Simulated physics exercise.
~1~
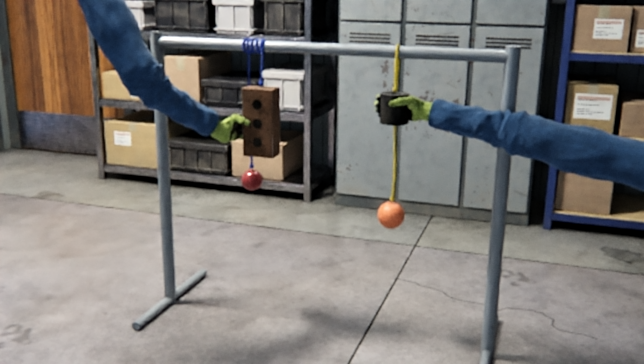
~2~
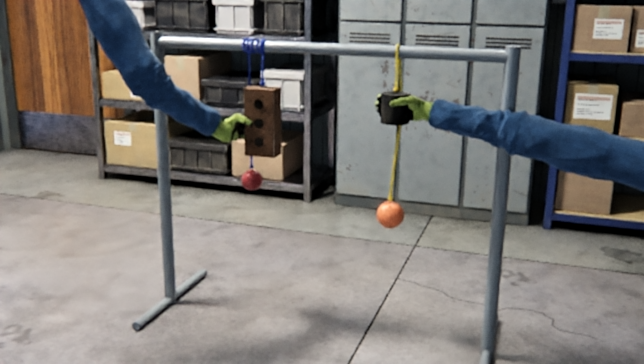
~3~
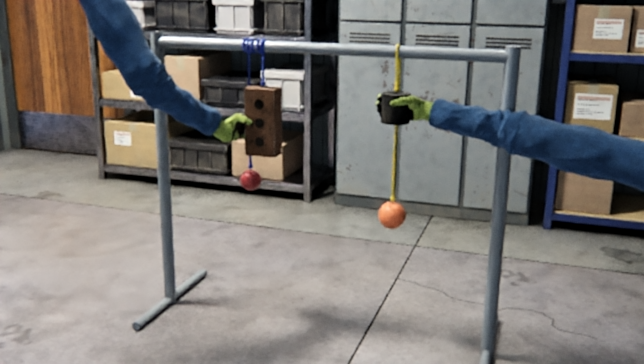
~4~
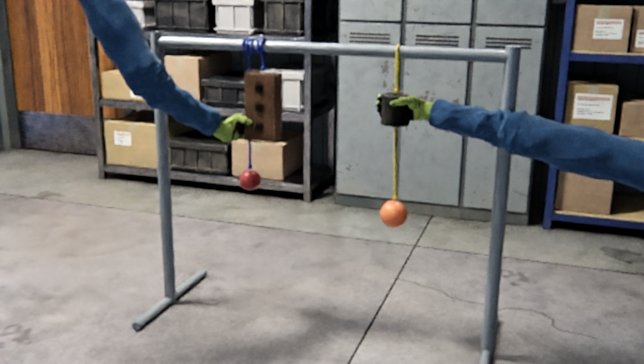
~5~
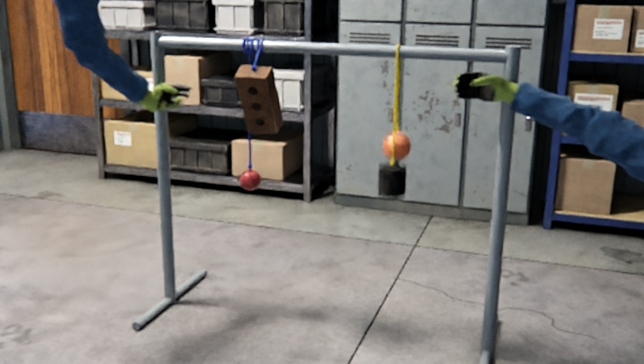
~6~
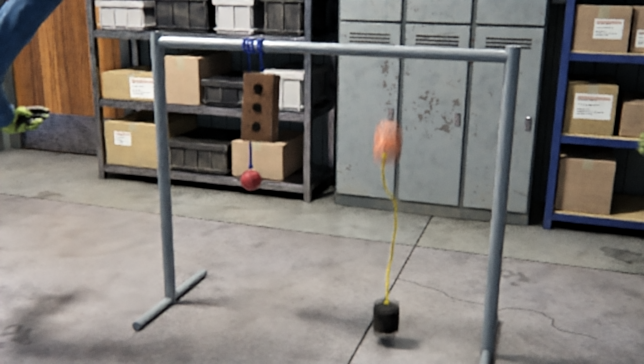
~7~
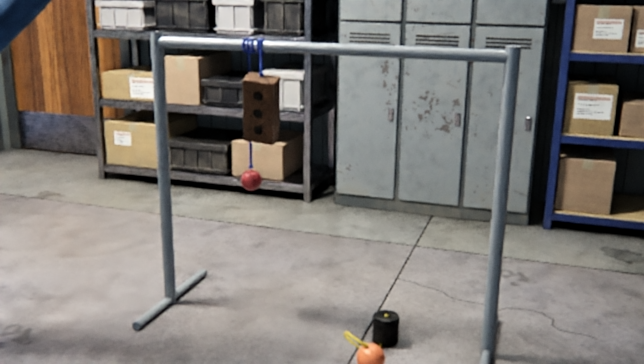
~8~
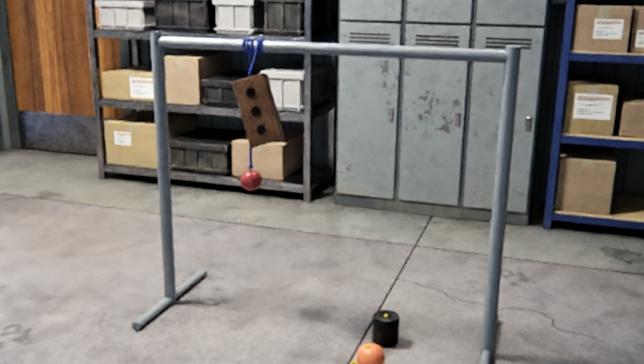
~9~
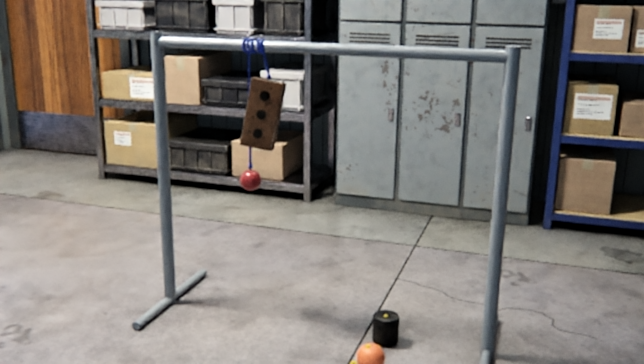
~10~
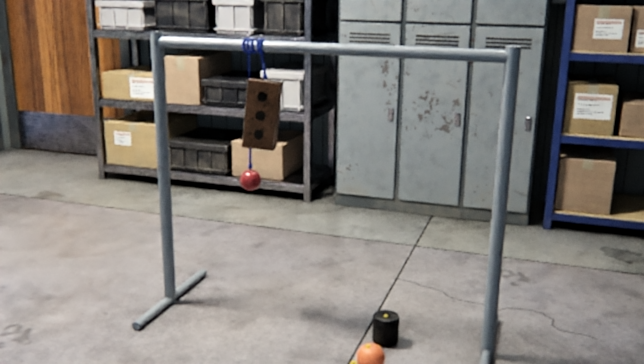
Two blue-sleeved arms in green gloves reach in from either side of a grey metal rail in a storeroom, seen from the front by a still camera. The left hand holds a brown brick on a blue shoelace with a red apple hanging below, while the right holds a black cylinder beside a yellow shoelace with an orange beneath. The hands let go and withdraw. The cylinder drops, the orange rises, and the yellow lace slips off the rail, falling to the floor with both. The brick sways and tilts but stays hanging above the apple, while the cylinder and orange rest on the concrete.
